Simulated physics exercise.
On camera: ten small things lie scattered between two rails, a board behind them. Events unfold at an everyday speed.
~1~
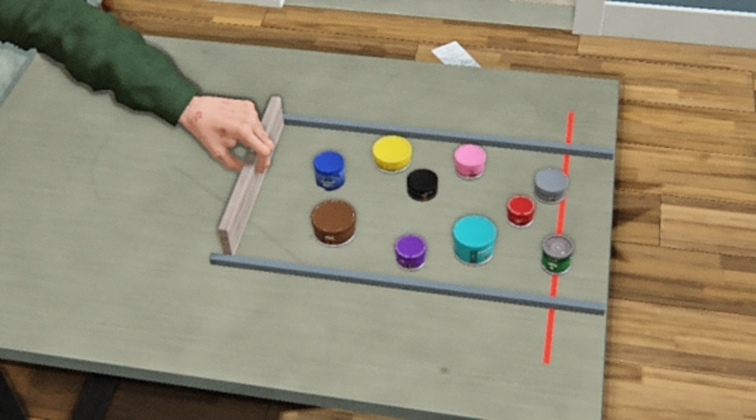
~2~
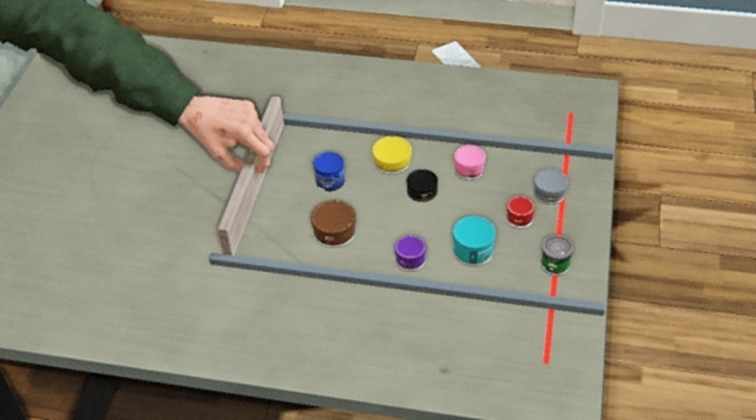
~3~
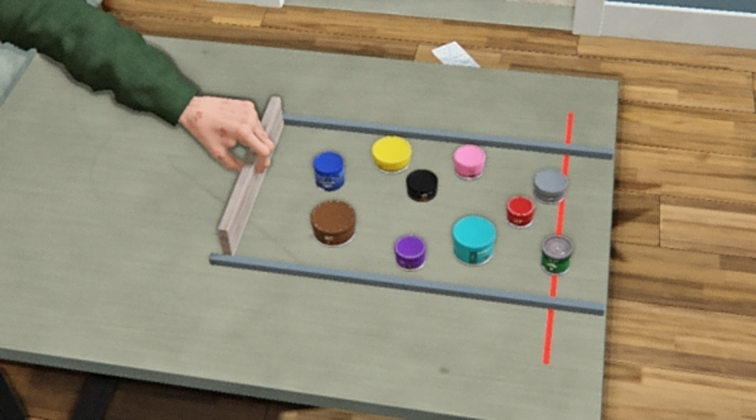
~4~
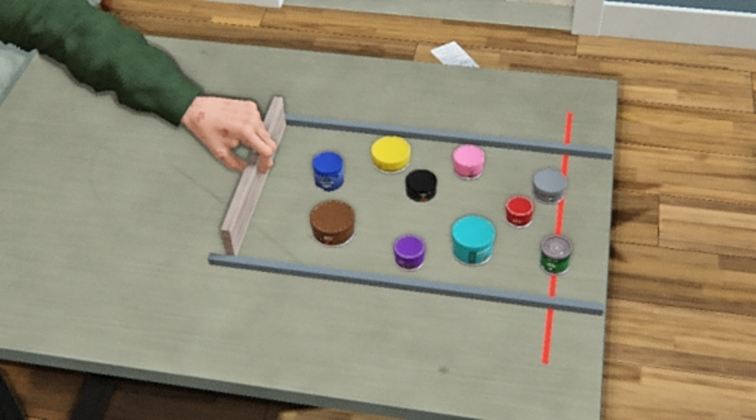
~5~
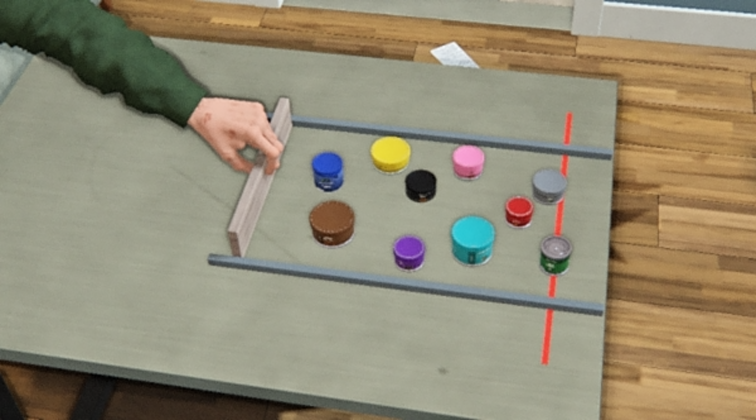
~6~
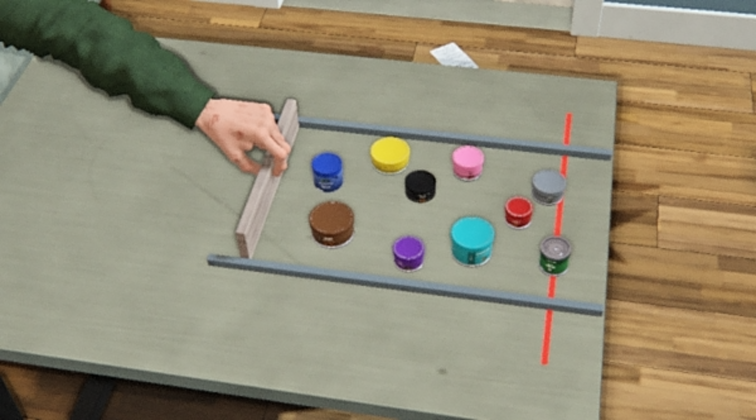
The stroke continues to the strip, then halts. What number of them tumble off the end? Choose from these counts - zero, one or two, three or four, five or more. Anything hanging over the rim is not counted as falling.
Count: Three or four.
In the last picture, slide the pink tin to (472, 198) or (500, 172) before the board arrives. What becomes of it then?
Well, the pink tin stays aboard in the first case and is gone in the second.
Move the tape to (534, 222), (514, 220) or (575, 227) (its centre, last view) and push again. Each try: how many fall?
Counts per try, in order: 2 / 1 / 5.
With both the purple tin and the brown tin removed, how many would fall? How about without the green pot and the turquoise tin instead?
First 3, then 2.
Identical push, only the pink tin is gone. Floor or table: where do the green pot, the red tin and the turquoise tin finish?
Green pot down; red tin still up; turquoise tin down.
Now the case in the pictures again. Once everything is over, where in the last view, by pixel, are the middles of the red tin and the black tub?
In the last view, the middles sit near (572, 225) and near (605, 198).
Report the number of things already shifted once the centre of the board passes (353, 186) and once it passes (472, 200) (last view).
Counting first: 2, next 9.
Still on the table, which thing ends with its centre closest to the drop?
It is the black tub.
Soon after, none off yet; green pot at rest near (555, 257); grey pot at rest near (548, 188); red tin at rest near (518, 213).
Then, none off yet; green pot moved well along near (604, 267); grey pot moved about its own width near (588, 193); red tin moving near (527, 219).
At rest, the number that fall off is three or four; fallen, pink tin, turquoise tin, grey pot and green pot.
